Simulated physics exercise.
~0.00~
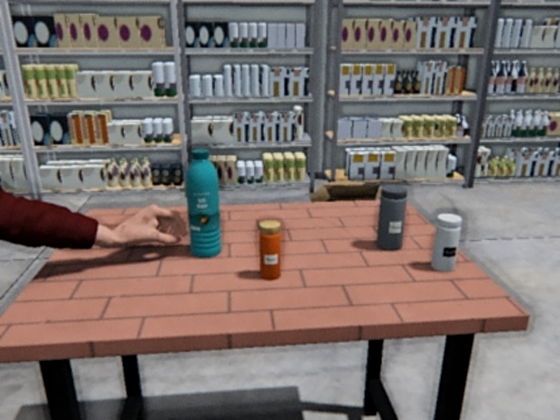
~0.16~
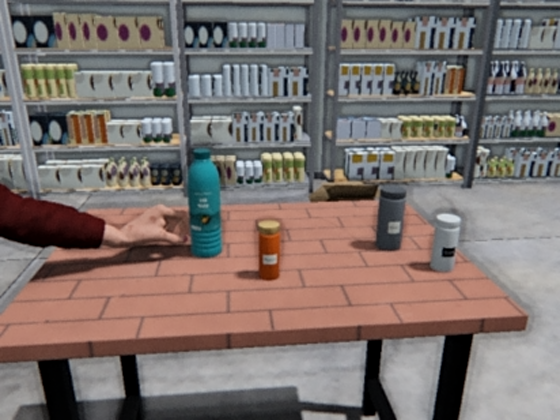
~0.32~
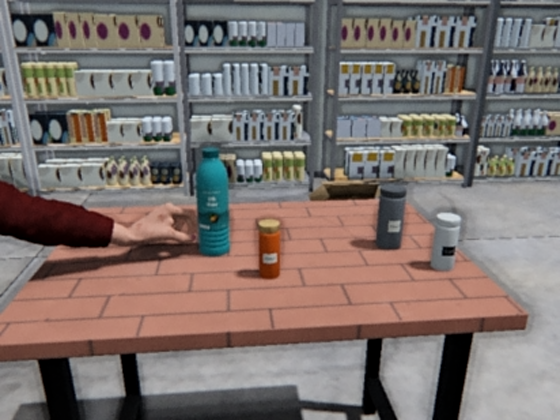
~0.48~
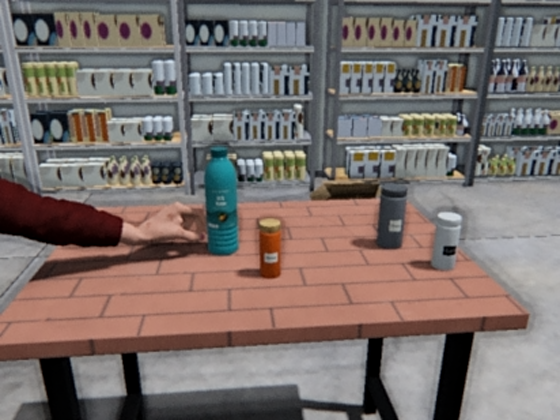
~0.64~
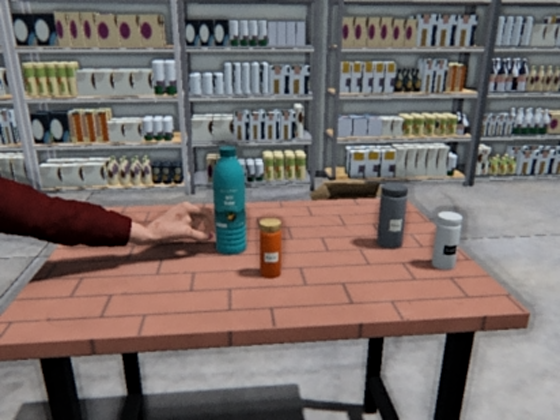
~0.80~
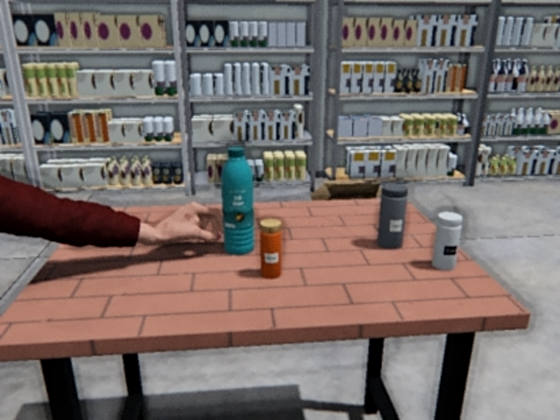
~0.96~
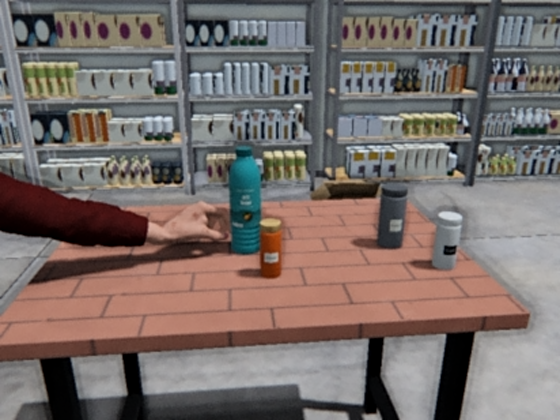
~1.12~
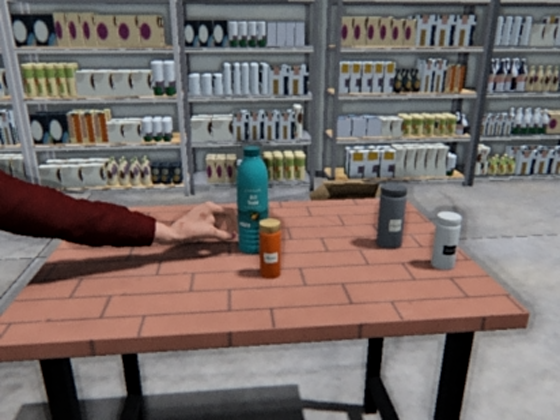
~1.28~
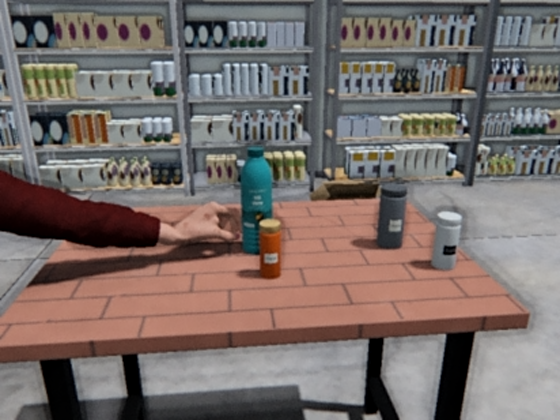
The clip shows a hand reaching from the left to a turquoise bottle on a brick-patterned table and pushing it steadily right, until it stands upright just behind an orange shaker, while a grey jar and a white shaker stay in place before stocked shelves.
